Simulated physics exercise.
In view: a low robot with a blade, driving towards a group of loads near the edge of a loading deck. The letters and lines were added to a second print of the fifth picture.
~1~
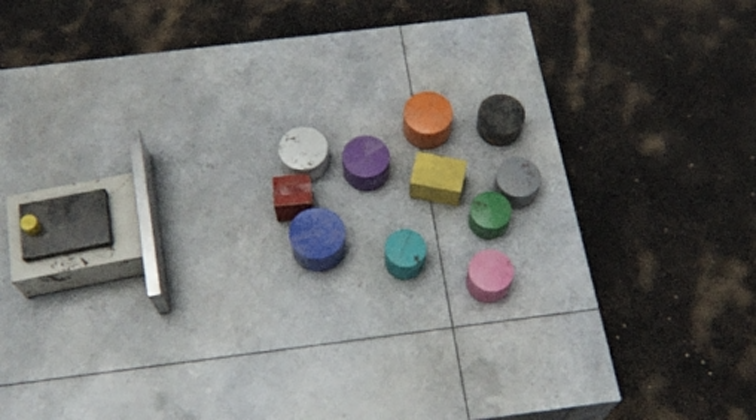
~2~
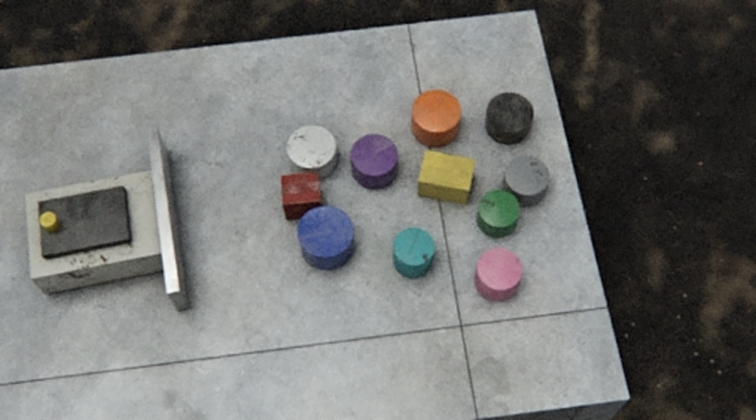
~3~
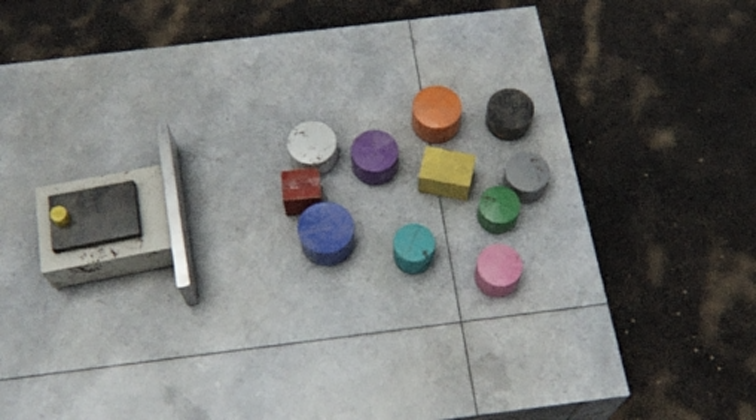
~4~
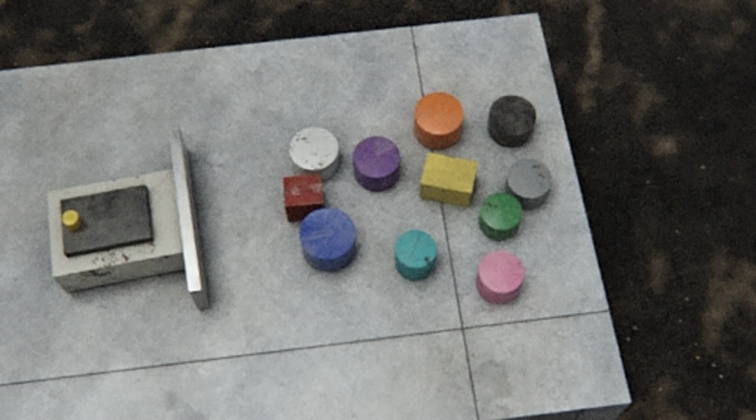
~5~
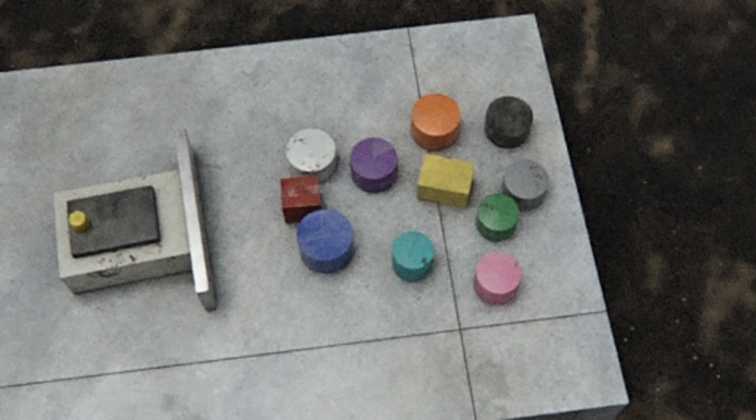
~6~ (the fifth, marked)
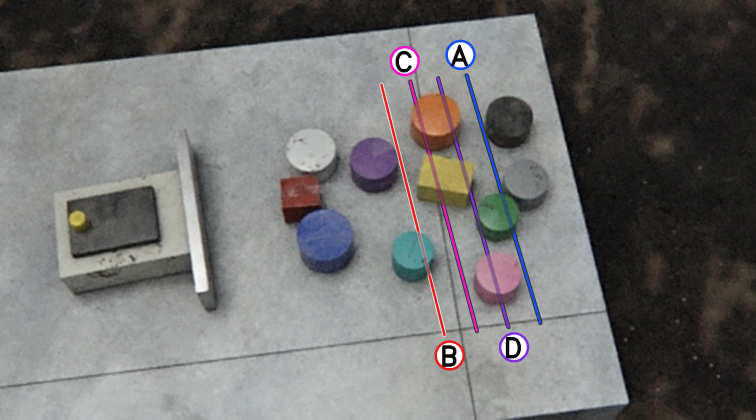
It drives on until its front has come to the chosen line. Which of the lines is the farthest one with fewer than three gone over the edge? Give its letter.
It can go as far as A.
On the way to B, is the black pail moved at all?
No.
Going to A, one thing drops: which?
The grey canister goes over.
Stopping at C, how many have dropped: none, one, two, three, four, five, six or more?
In all, none.
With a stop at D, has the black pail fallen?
By then, no.
On the marked copy, A at (501, 191); B at (411, 202); C at (441, 198); D at (471, 195).
Following A. Soon after the start, robot (235, 206); white canister (326, 154); blue pail (347, 238).
Later, robot (346, 193); green canister (504, 226); yellow crate (483, 187).
In the end, robot (434, 183); grey canister over the edge; yellow crate (565, 175); one fallen.
As for the rest, B is within the limit but short; C is within the limit but short; D is within the limit but short.
